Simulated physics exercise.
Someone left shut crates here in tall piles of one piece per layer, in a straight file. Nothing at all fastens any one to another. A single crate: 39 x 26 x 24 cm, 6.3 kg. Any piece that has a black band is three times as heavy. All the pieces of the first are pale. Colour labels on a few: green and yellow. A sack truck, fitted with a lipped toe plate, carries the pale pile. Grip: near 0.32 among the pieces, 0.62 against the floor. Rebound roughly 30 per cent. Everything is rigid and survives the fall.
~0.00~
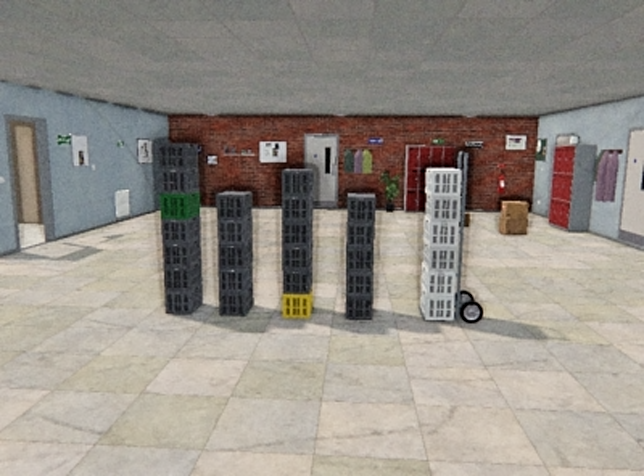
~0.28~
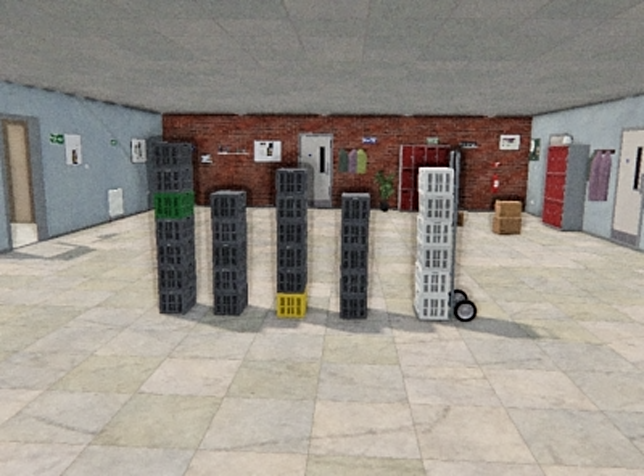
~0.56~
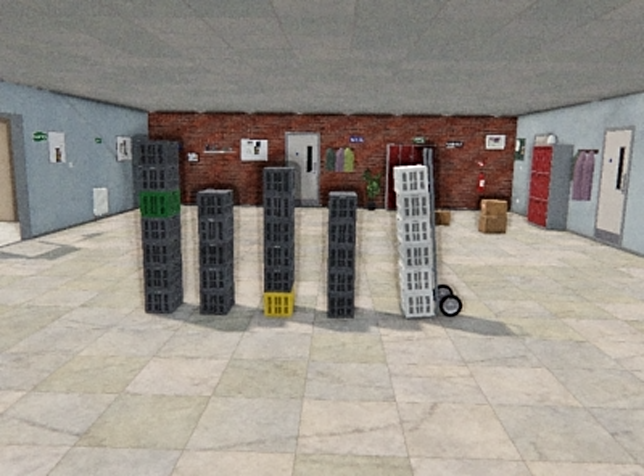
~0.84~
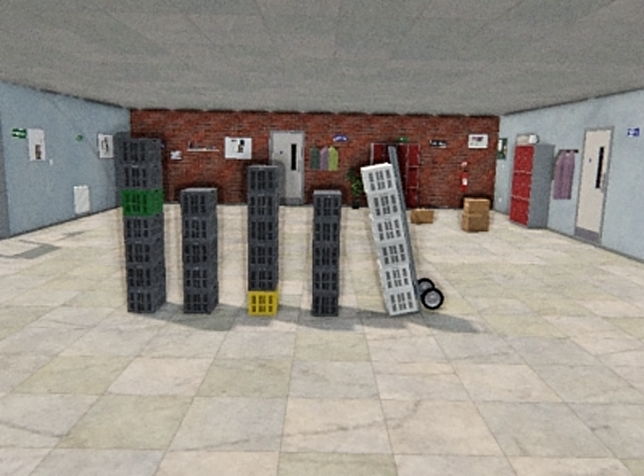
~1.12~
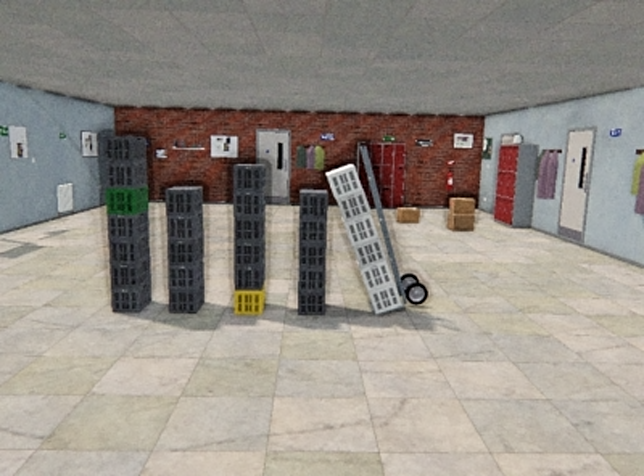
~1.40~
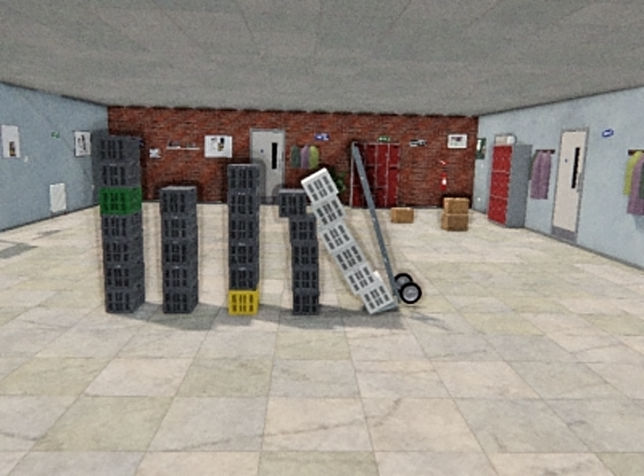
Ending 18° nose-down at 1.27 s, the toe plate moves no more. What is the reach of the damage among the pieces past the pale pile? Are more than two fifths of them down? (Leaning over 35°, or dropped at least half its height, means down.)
The part that ends down passes two fifths.
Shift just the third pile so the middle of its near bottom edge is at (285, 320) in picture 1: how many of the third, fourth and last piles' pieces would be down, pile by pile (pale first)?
Third 4, fourth 4, last 7 down.
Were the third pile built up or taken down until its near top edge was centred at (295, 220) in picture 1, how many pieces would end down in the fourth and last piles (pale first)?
You'd get fourth 4 and last 7.
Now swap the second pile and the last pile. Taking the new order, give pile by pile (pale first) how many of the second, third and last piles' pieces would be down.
Pile by pile, you'd see second at 7, third at 5 and last at 5 down.
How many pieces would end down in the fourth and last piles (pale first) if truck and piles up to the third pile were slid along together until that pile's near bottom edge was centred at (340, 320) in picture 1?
In that case fourth pile 4 and last pile 7.
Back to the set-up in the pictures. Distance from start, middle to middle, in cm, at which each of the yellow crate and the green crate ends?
Yellow 0, green 250.
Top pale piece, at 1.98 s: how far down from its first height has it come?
Some 30 cm lower.
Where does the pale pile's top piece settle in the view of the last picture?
It should be centred near (245, 246) in the final frame.
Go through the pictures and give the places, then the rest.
In the first frame (places mark the middle of the side facing us; the camera pans a little), truck frame (464, 188) 0° forward; yellow crate (296, 306); green crate (174, 207); the rest undisturbed.
The second frame shows truck frame (457, 187) 1° forward; green crate (168, 206).
The third frame shows truck frame (431, 184) 5° forward, top of the pale pile leaning 6°; green crate (154, 205); the rest undisturbed.
The fourth frame shows truck frame (399, 181) 12° forward, top of the pale pile leaning 12°; green crate (136, 203); the rest undisturbed.
The fifth frame shows truck frame (373, 180) 17° forward, top of the pale pile leaning 21°; green crate (121, 202); the rest undisturbed.
The sixth frame shows truck frame (365, 180) 18° forward, top of the pale pile leaning 30°; green crate (114, 202); yellow crate (243, 303); 2 disturbed, none down.
After 1.98 s, 6 of the pale pile down; none of the 23 other crates down, 10 disturbed; yellow crate leaning 7°.
After 2.70 s, 6 of the pale pile down; 9 of the 23 other crates down; green crate leaning 6°.
After 3.62 s, 6 of the pale pile down; 20 of the 23 other crates down; green crate upside down.
At rest (5.3 s), 6 of the pale pile down; 20 of the 23 other crates down; yellow crate unmoved; green crate 95 cm lower. That is 87 per cent. As the last picture would show them, middles, yellow crate near (244, 297).
